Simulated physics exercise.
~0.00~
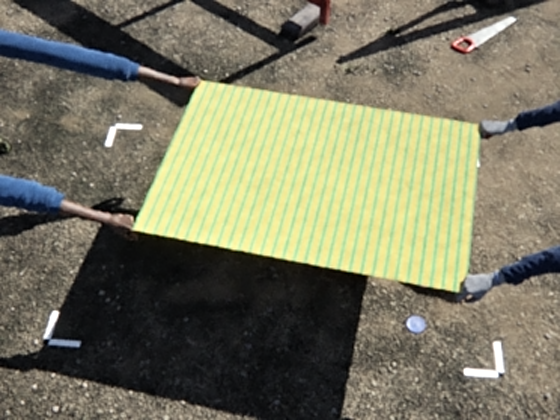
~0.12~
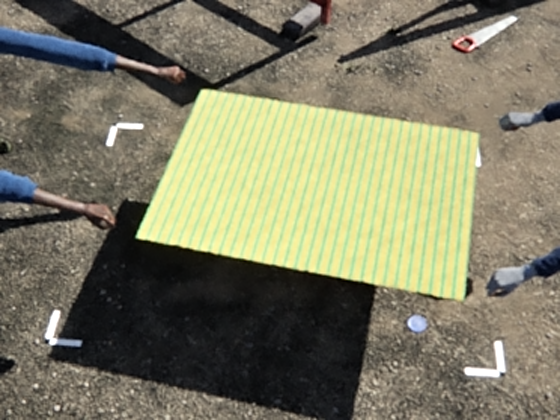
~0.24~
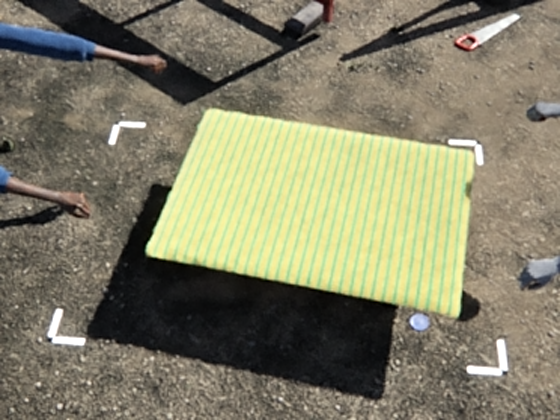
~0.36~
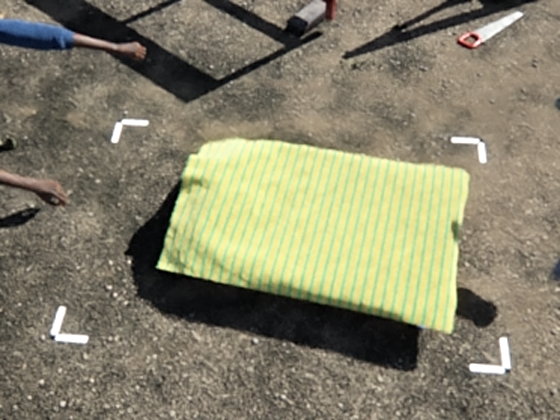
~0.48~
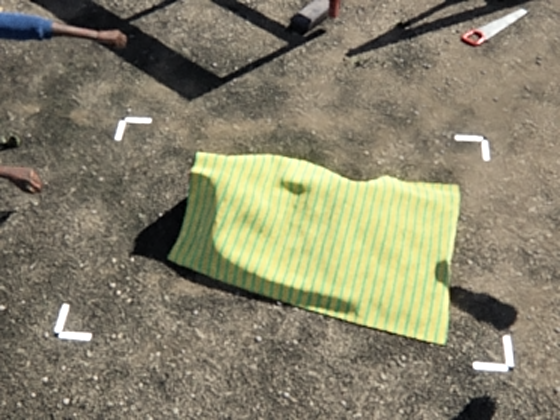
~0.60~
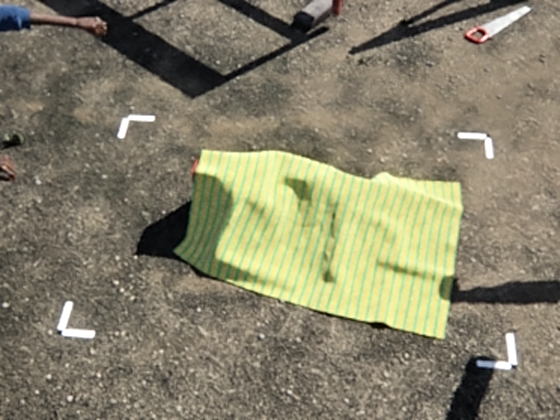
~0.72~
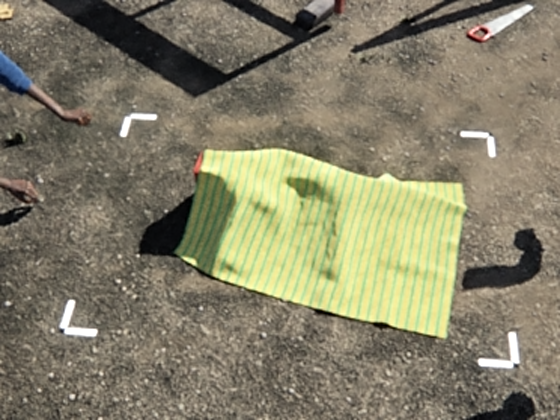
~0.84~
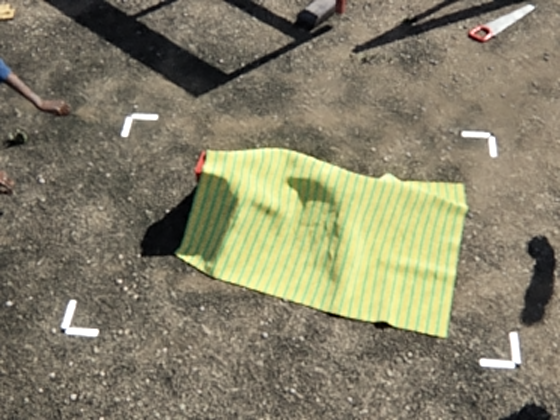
Striped yellow-green blanket dropping from four opening hands onto gravel, covering a blue disc and settling rumpled over hidden raised shapes.
